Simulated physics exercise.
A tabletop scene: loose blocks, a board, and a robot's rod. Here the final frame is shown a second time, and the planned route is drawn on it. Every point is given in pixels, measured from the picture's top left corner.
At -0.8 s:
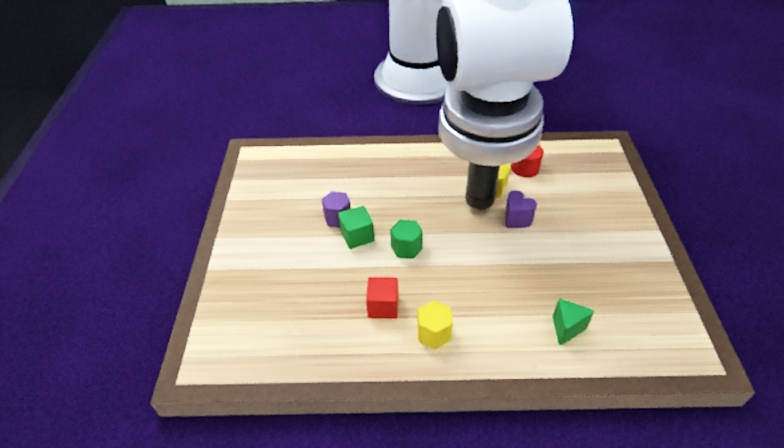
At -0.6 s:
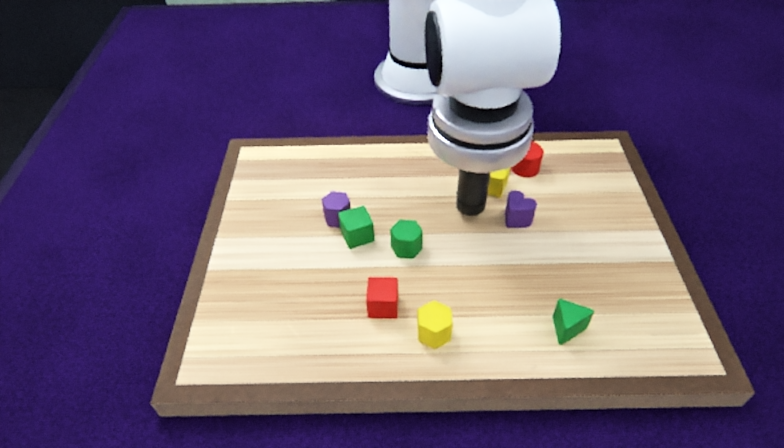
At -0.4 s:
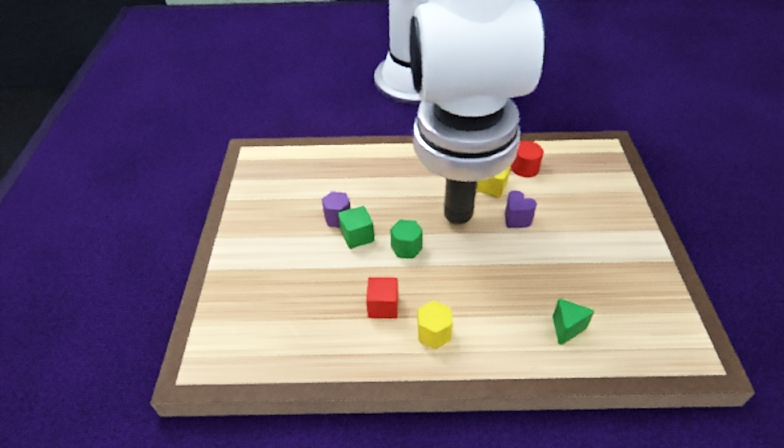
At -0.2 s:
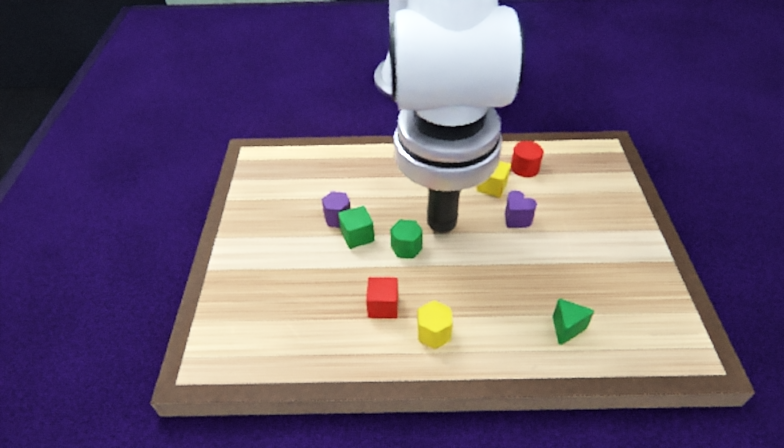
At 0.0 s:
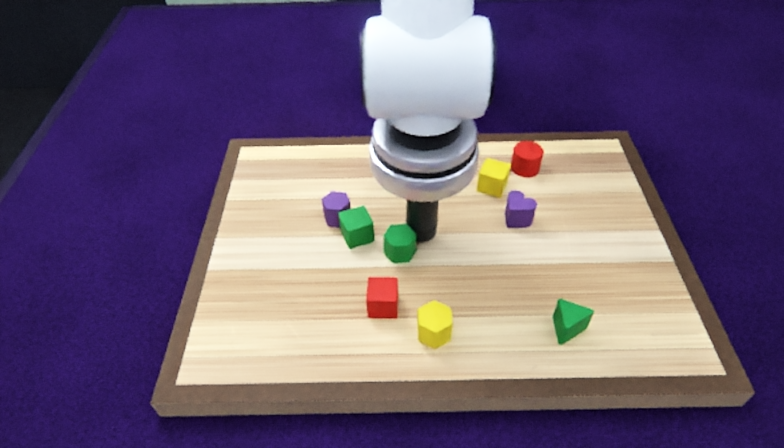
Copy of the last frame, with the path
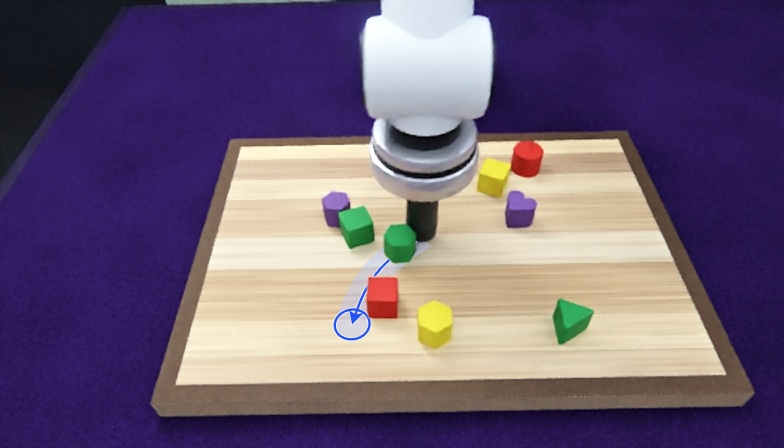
A white robot arm moved its black rod left and toward the front across a wooden board of colourful blocks, then nudged the green six-sided block slightly left while the others stayed still.
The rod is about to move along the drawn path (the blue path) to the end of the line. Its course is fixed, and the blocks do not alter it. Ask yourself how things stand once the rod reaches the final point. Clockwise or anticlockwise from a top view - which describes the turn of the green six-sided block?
Clockwise from above.
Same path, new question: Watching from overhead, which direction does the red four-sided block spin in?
The turn is anti-clockwise.
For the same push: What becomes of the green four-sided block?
Not moved.
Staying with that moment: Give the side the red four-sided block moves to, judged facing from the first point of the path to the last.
Heads left.
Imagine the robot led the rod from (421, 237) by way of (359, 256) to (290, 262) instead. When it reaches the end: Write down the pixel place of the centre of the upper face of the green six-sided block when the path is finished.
At roughly (362, 262).
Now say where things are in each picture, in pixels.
The first frame shows tip of the rod (480, 200), middles of tops, green four-sided block (356, 218), red four-sided block (382, 288), green six-sided block (407, 230).
The second frame shows rod (471, 206), nothing pushed.
The third frame shows rod (458, 214), nothing pushed.
The fourth frame shows rod (442, 222), nothing pushed.
The fifth frame shows rod (422, 231), green four-sided block (356, 218), red four-sided block (382, 288), green six-sided block (400, 234).
The line goes from (421, 237) via (391, 259) and (367, 288), ending at (352, 324).
What follows on the original path. One third of the way, rod (390, 253); green six-sided block (367, 259).
Two thirds of the way, rod (366, 282); red four-sided block (382, 293), turned 20° anticlockwise; green six-sided block (336, 285).
At the end, rod (352, 319); green four-sided block unmoved; red four-sided block (386, 305), turned 75° anticlockwise; green six-sided block (318, 296), turned 45° clockwise.
